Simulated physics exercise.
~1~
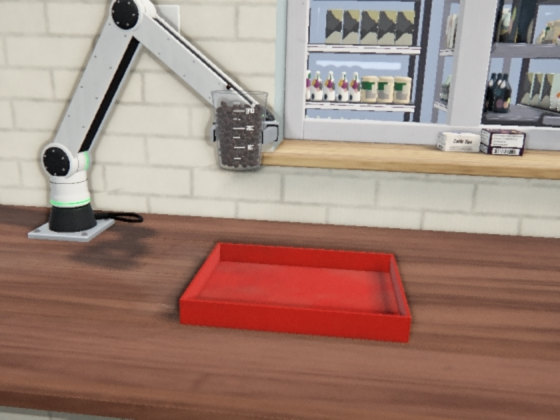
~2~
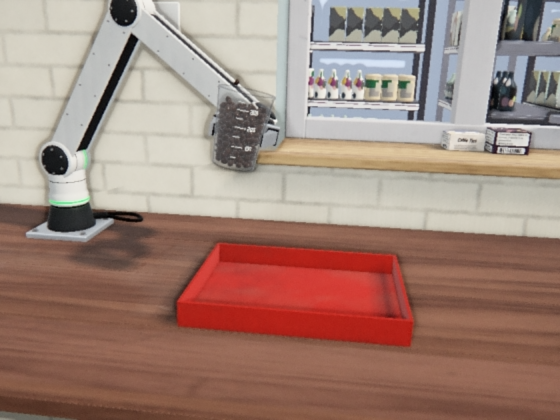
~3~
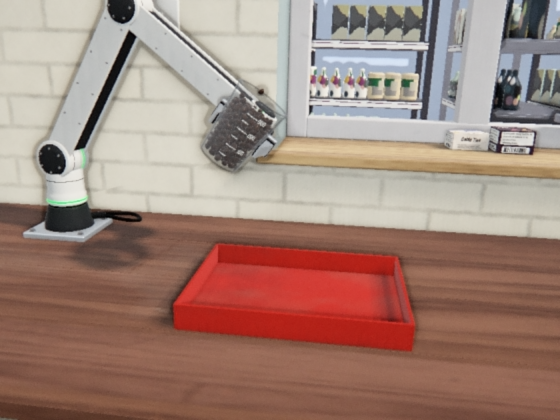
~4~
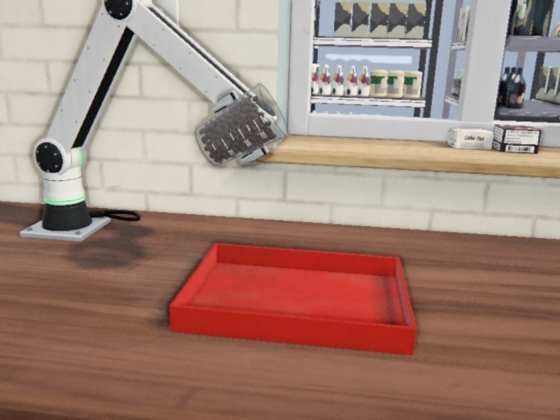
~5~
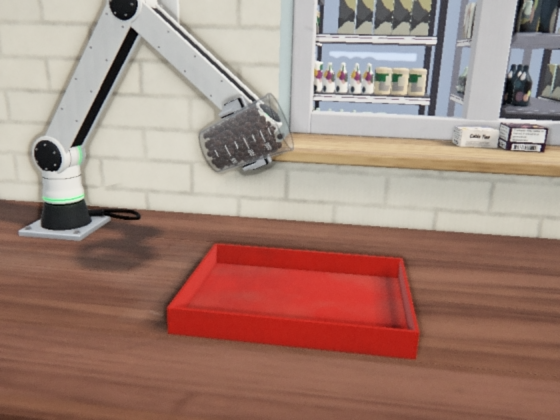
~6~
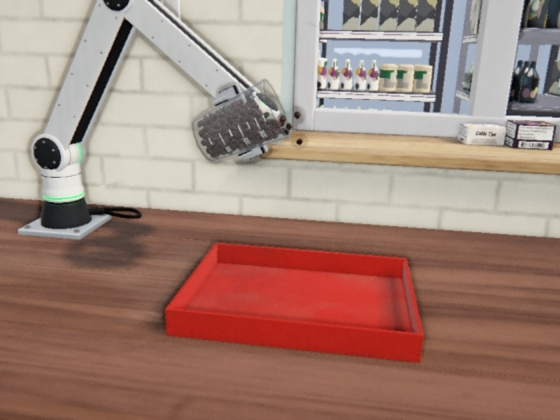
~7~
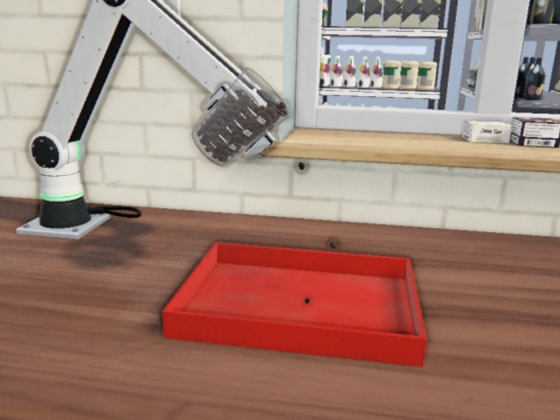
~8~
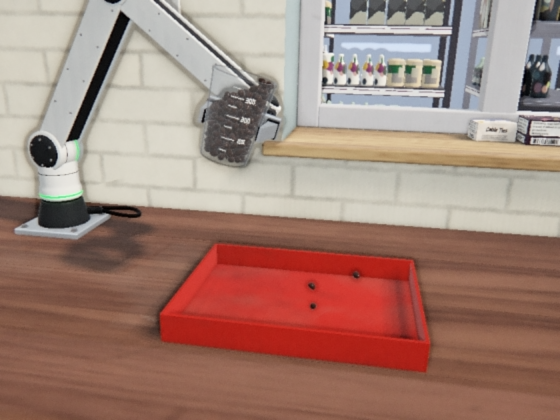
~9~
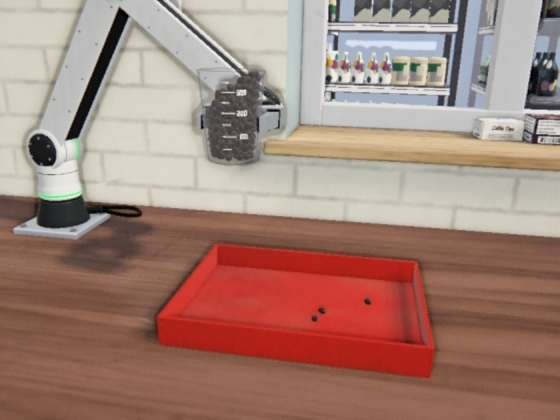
The clip shows a robot arm holding a clear cup of dark beans above a red tray on a wooden table. The arm tips the cup, a few beans drop, and it turns upright again, still nearly full, with three beans lying in the tray.
